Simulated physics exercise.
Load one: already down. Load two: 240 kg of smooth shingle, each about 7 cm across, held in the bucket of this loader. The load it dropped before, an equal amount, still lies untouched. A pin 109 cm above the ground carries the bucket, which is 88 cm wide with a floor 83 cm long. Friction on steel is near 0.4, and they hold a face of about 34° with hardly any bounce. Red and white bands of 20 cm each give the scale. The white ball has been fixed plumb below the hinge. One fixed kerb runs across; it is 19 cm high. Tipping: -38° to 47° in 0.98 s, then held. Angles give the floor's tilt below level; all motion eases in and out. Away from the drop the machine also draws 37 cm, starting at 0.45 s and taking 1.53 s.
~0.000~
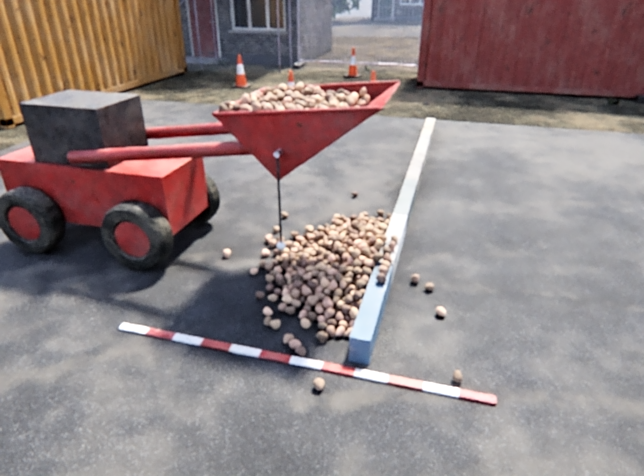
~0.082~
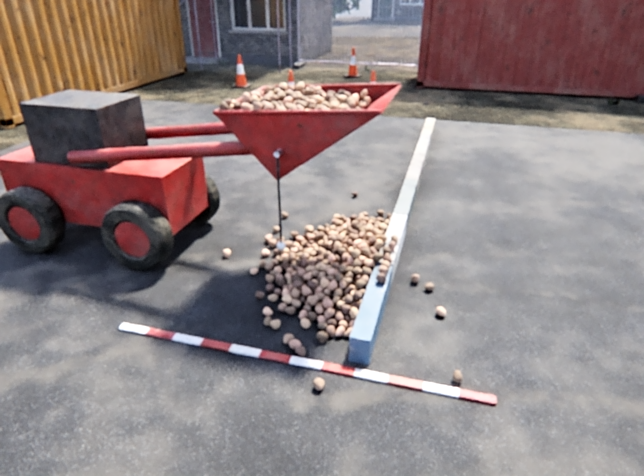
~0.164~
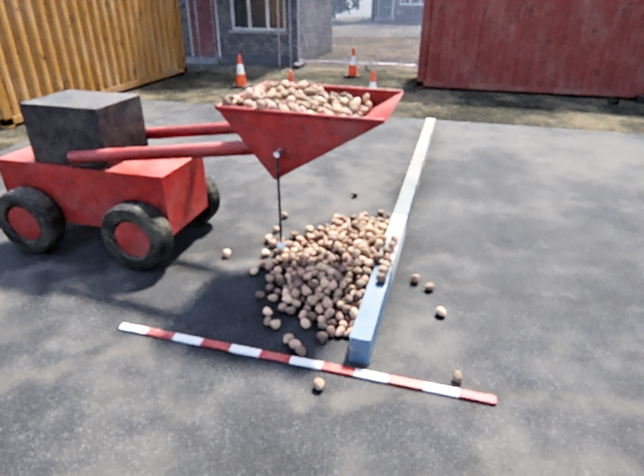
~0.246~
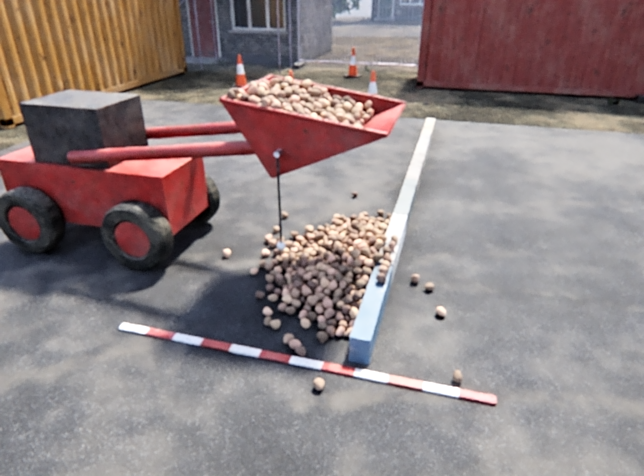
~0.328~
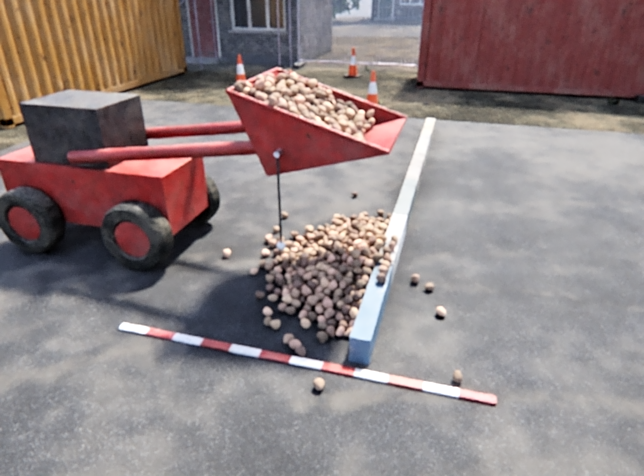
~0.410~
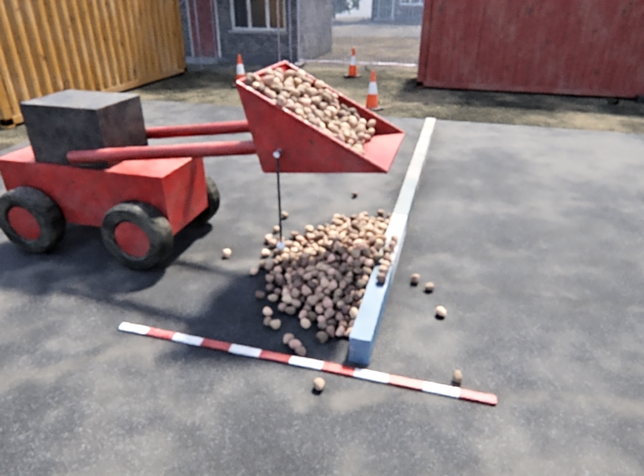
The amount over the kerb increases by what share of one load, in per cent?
By about 30 per cent of a load.
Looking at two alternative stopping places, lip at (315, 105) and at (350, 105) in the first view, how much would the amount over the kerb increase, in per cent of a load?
About 0 per cent for the first, 10 per cent for the second.
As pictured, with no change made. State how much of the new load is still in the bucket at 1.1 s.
It holds some 30 percent.
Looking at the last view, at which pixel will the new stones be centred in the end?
I'd point to about (362, 259).
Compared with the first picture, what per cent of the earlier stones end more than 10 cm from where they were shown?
Close to 15 per cent.
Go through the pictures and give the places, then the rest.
The bucket is at -38°, its lip at (380, 109); the top of the load is at (296, 92). The earlier load is highest near (367, 245), 24 cm above ground level, 99 % on this side of the kerb, 1 % over the kerb, in the first frame.
The bucket is at -36°, its lip at (381, 112); the top of the load is at (291, 91); the stones move at 0.1 m/s on average, in the second frame.
The bucket is at -32°, its lip at (384, 121); the top of the load is at (278, 88); the stones move at 0.2 m/s on average, in the third frame.
Lip at (387, 135), floor tilted -25°, highest stones at (277, 85); the stones move at 0.3 m/s on average, in the fourth frame.
The bucket is at -16°, its lip at (389, 153); the top of the load is at (283, 79); the stones move at 0.4 m/s on average, in the fifth frame.
Lip at (387, 172), floor tilted -6°, highest stones at (286, 76); the stones move at 0.5 m/s on average, in the sixth frame.
After 0.7 s the floor is at 34°; in per cent of one load, 99 in the bucket, 100 on this side of the kerb, 1 over the kerb; the foremost stones are at (411, 282).
After 1.1 s the floor is at 47°; in per cent of one load, 30 in the bucket, 165 on this side of the kerb, 5 over the kerb; the foremost stones are at (429, 280).
After 2.4 s the floor is at 47°; in per cent of one load, 0 in the bucket, 169 on this side of the kerb, 30 over the kerb; the foremost stones are at (586, 315).
After 4.8 s the floor is at 47°; in per cent of one load, 0 in the bucket, 169 on this side of the kerb, 30 over the kerb; the foremost stones are at (586, 315). Net gain over the kerb, 30.
